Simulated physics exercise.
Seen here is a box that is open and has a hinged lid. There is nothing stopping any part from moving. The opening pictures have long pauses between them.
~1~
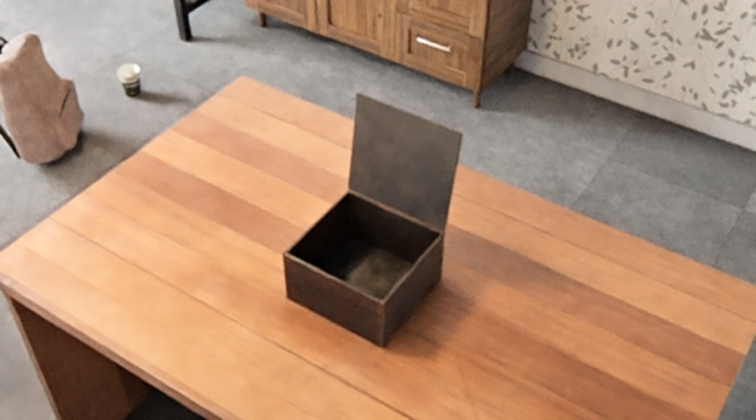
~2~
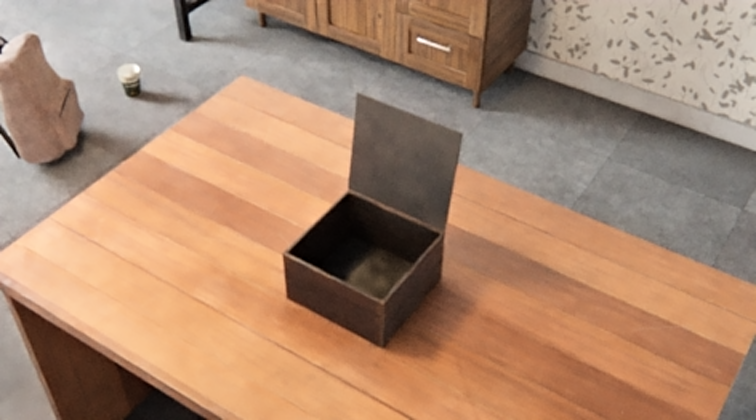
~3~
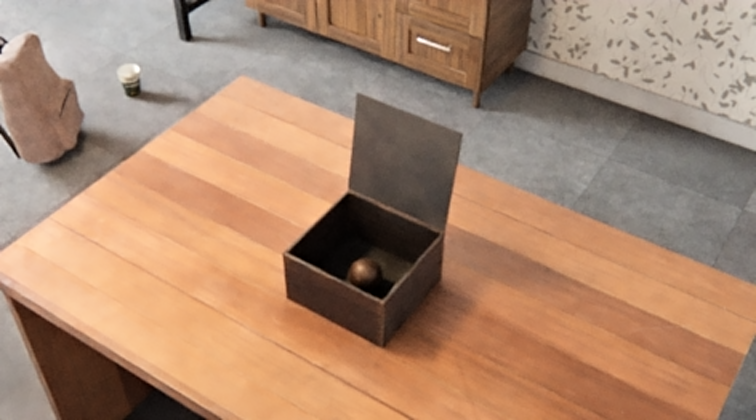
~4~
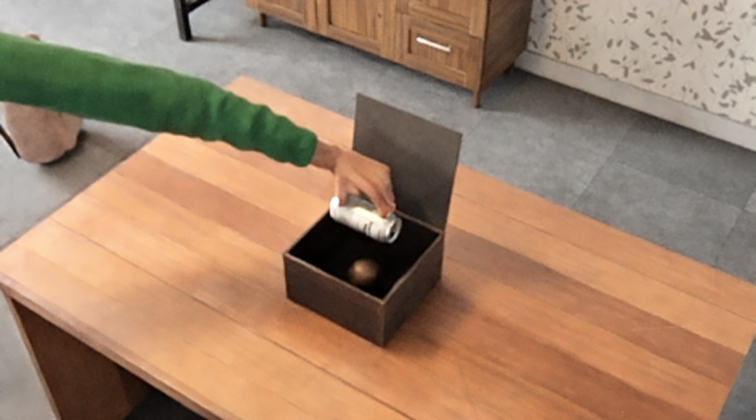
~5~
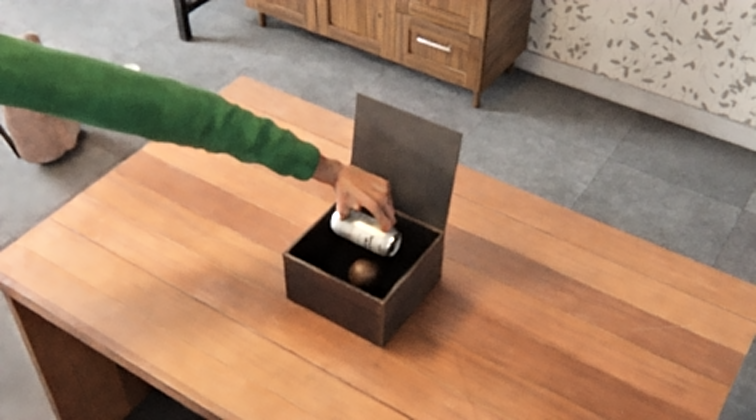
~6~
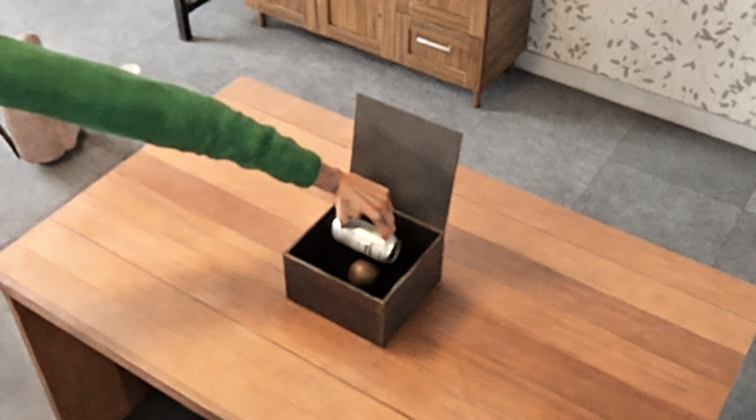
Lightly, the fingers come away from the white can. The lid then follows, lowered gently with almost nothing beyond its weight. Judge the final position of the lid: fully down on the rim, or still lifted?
Final position: Fully down on the rim.
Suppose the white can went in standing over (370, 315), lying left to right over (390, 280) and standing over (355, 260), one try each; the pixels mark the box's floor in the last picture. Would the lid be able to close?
In the first case it will not close; in the second case it sits on the rim; in the third case it will not close.
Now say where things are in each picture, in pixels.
In the first picture, the last thing is not in view yet.
In the second picture, the last thing is not in view yet.
In the third picture, the last thing is not in view yet; brown ball (365, 275).
In the fourth picture, on its way; white can (365, 218); brown ball (365, 275).
In the fifth picture, on its way; white can (366, 231); brown ball (365, 275).
In the sixth picture, put in, still held; white can (366, 238); brown ball (365, 275).
Then, 0.60 s on from there, white can shifted about its own width near (386, 257); brown ball shifted about its own width.
Then, 1.60 s on from there, lid 62° above the rim; white can shifted about its own width near (387, 256); brown ball shifted about its own width.
Then, 1.90 s on from there, lid 17° above the rim; white can shifted about its own width near (387, 256); brown ball shifted about its own width.
In the end, lid shut; moved from the start, white can and brown ball. At the end, from the last picture's camera, white can near (387, 256).
